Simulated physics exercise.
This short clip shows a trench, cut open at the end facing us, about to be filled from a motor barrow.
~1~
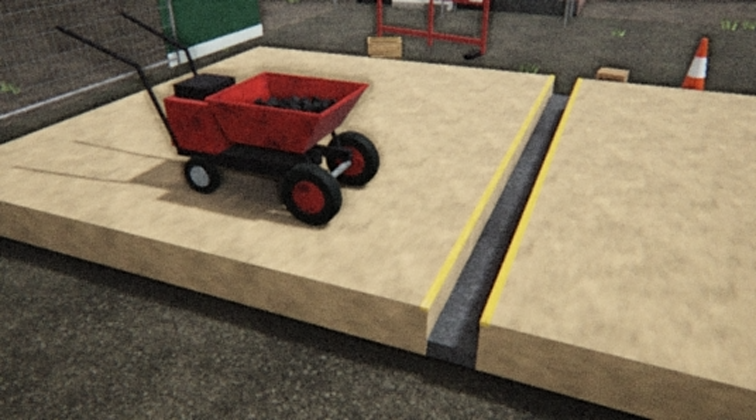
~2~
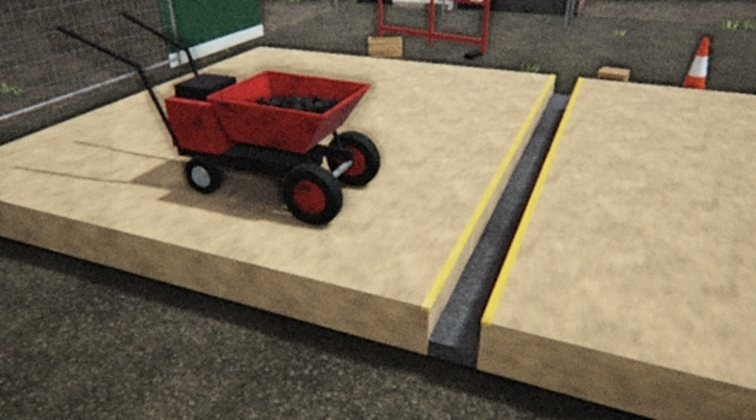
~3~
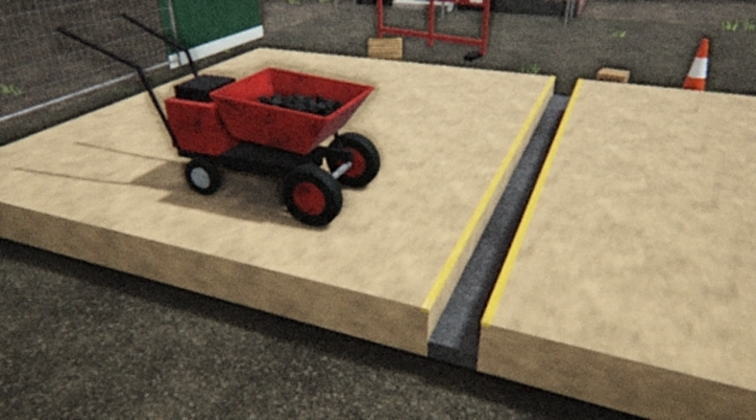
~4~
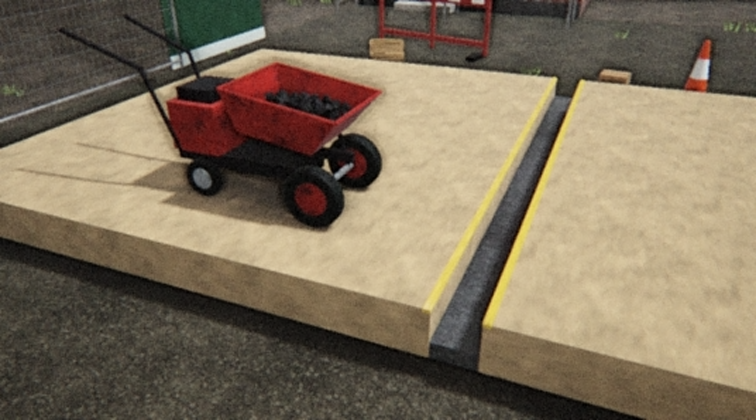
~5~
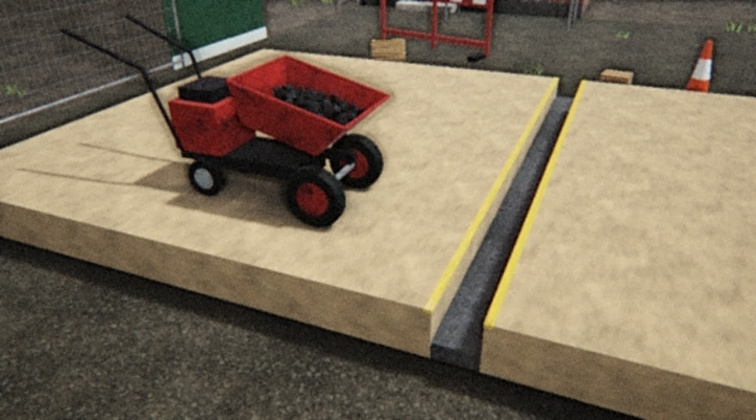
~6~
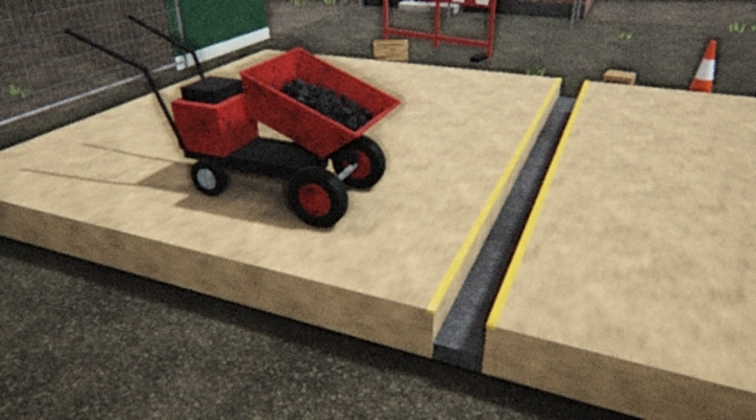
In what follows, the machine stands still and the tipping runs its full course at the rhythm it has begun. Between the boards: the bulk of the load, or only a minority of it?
The share in the trench is below half.
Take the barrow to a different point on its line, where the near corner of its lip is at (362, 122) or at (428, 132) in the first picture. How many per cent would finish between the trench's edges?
Some 90 in a hundred, then some 20 in a hundred.
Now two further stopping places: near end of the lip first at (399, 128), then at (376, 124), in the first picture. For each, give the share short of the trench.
First spot 0 per cent, second spot 0 per cent.
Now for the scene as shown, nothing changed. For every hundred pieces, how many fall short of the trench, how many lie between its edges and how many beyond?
Roughly short 75 per cent, between 25 per cent, beyond 0 per cent.
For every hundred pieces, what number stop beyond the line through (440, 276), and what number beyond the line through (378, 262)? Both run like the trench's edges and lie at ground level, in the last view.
Around 30 in a hundred for the first, 90 in a hundred for the second.
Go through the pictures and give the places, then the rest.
The first frame shows lip of the skip at (321, 116), level; top of the load at (296, 111), lumps of coal; first edge of the trench at (442, 275); far edge at (498, 288), the trench under half as wide as the skip, and about as deep as wide.
The second frame shows lip of the skip at (323, 117), tipped barely; top of the load at (298, 110).
The third frame shows lip of the skip at (327, 120), tipped barely; top of the load at (289, 107).
The fourth frame shows lip of the skip at (335, 124), tipped a little; top of the load at (284, 101).
The fifth frame shows lip of the skip at (345, 129), tipped a little; top of the load at (285, 97).
The sixth frame shows lip of the skip at (357, 136), tipped clearly; top of the load at (289, 94); first edge of the trench at (448, 278); far edge at (505, 291).
Soon, skip tipped steeply; all in the skip.
A while on, skip tipped right over; most in the skip; a small part short of the trench; a stray few falling.
Towards the end, skip tipped right over; a small part in the skip; about two thirds short of the trench; about a quarter in or heaped over the trench.
Finally, skip tipped right over; most short of the trench; about a quarter in or heaped over the trench; none beyond it.
